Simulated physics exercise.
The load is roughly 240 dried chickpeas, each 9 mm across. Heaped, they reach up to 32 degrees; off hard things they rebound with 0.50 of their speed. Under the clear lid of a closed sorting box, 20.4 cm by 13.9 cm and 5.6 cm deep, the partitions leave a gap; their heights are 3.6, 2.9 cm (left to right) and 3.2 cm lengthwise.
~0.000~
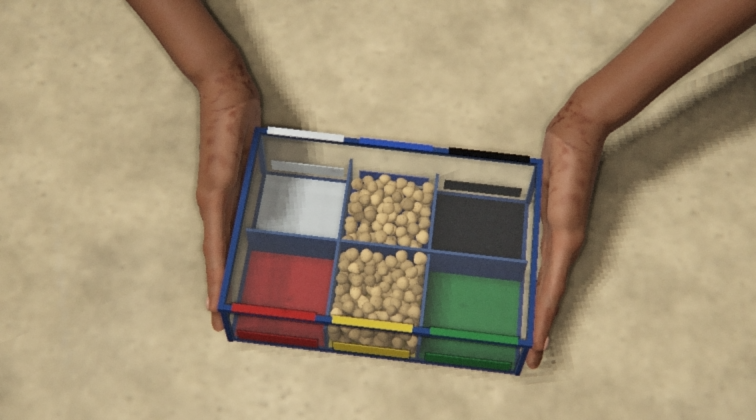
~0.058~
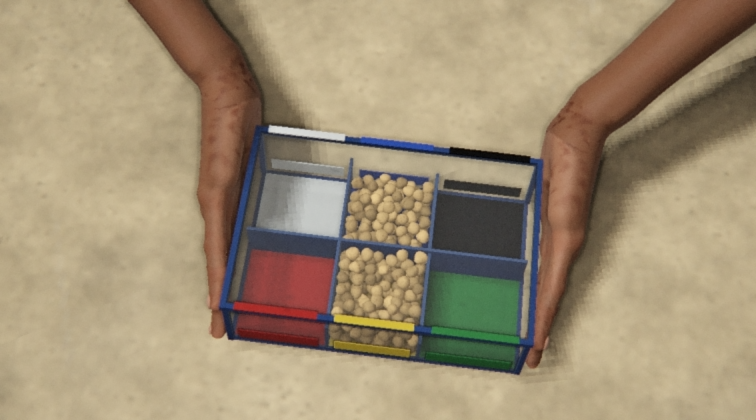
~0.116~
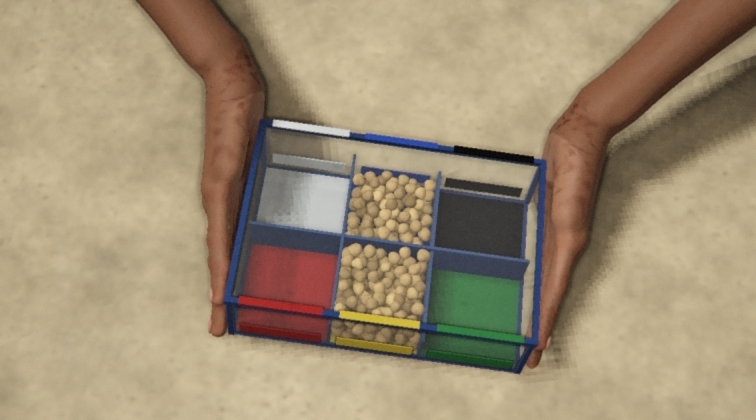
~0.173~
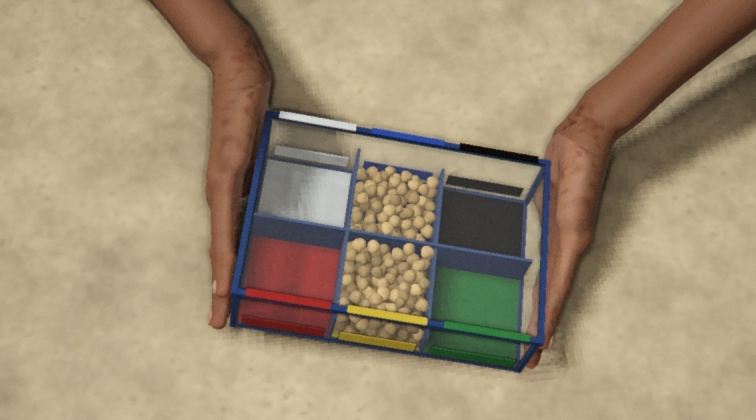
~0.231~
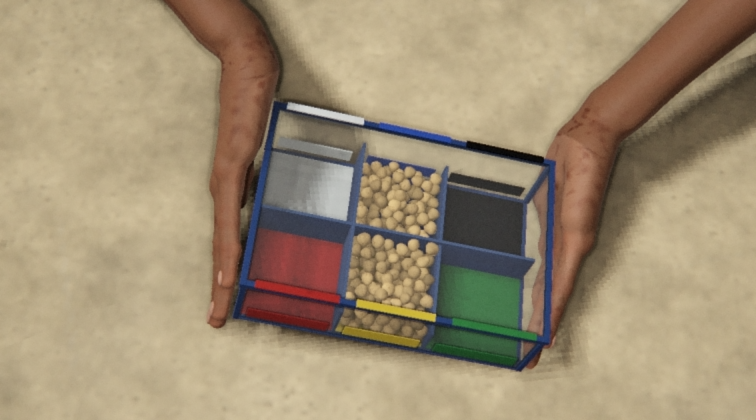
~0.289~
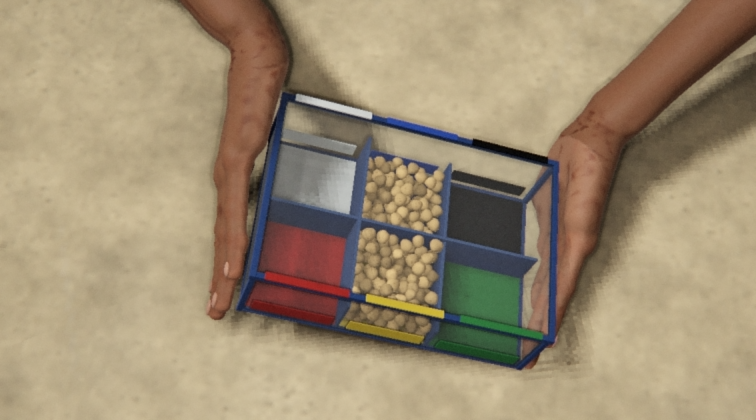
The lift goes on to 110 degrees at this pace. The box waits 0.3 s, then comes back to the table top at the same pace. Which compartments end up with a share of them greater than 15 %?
Red compartment: Not greater. Blue compartment: Not greater. Green compartment: Greater. Yellow compartment: Not greater. White compartment: Not greater. Black compartment: Greater.
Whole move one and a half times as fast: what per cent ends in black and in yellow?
Then the black compartment would hold 55 per cent and the yellow one 0 per cent.
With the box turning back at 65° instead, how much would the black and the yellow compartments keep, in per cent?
Shares: Black 10 and yellow 45, per cent.
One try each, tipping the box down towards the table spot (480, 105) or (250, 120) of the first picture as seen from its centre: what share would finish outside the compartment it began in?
I'd put it at roughly 60 per cent for the first tilt and roughly 60 per cent for the second.
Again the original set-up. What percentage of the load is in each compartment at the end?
Red 0 / blue 0 / green 45 / yellow 0 / white 0 / black 55, all in percent.
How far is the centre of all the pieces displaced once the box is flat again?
About 8.0 cm.
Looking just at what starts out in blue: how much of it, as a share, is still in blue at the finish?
I'd put it at roughly 0 per cent.
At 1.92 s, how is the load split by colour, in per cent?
Shares - red: 0, blue: 0, green: 45, yellow: 0, white: 0, black: 50.
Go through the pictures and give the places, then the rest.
In the first frame, box tilt 0 degrees, front corners at (225, 306) and (527, 341); blue 45 %, yellow 55 %.
In the second frame, box tilt 1 degrees, front corners at (226, 304) and (528, 341).
In the third frame, box tilt 4 degrees, front corners at (231, 298) and (532, 340), lowest corner right back.
In the fourth frame, box tilt 7 degrees, front corners at (238, 290) and (538, 339), lowest corner right back.
In the fifth frame, box tilt 11 degrees, front corners at (246, 281) and (544, 338), lowest corner right back.
In the sixth frame, box tilt 15 degrees, front corners at (256, 273) and (549, 337), lowest corner right back; blue 45 %, yellow 55 %. Its pace works out near 65 degrees a second.
Then, at 1.92 s, tilt 110 degrees; green 45 %, black 50 %.
After 3.01 s, tilt 55 degrees; green 45 %, black 55 %.
After 4.06 s, tilt 0 degrees; green 45 %, black 55 %.
In the end, at 4.6 s, red 0 %, blue 0 %, green 45 %, yellow 0 %, white 0 %, black 55 %.
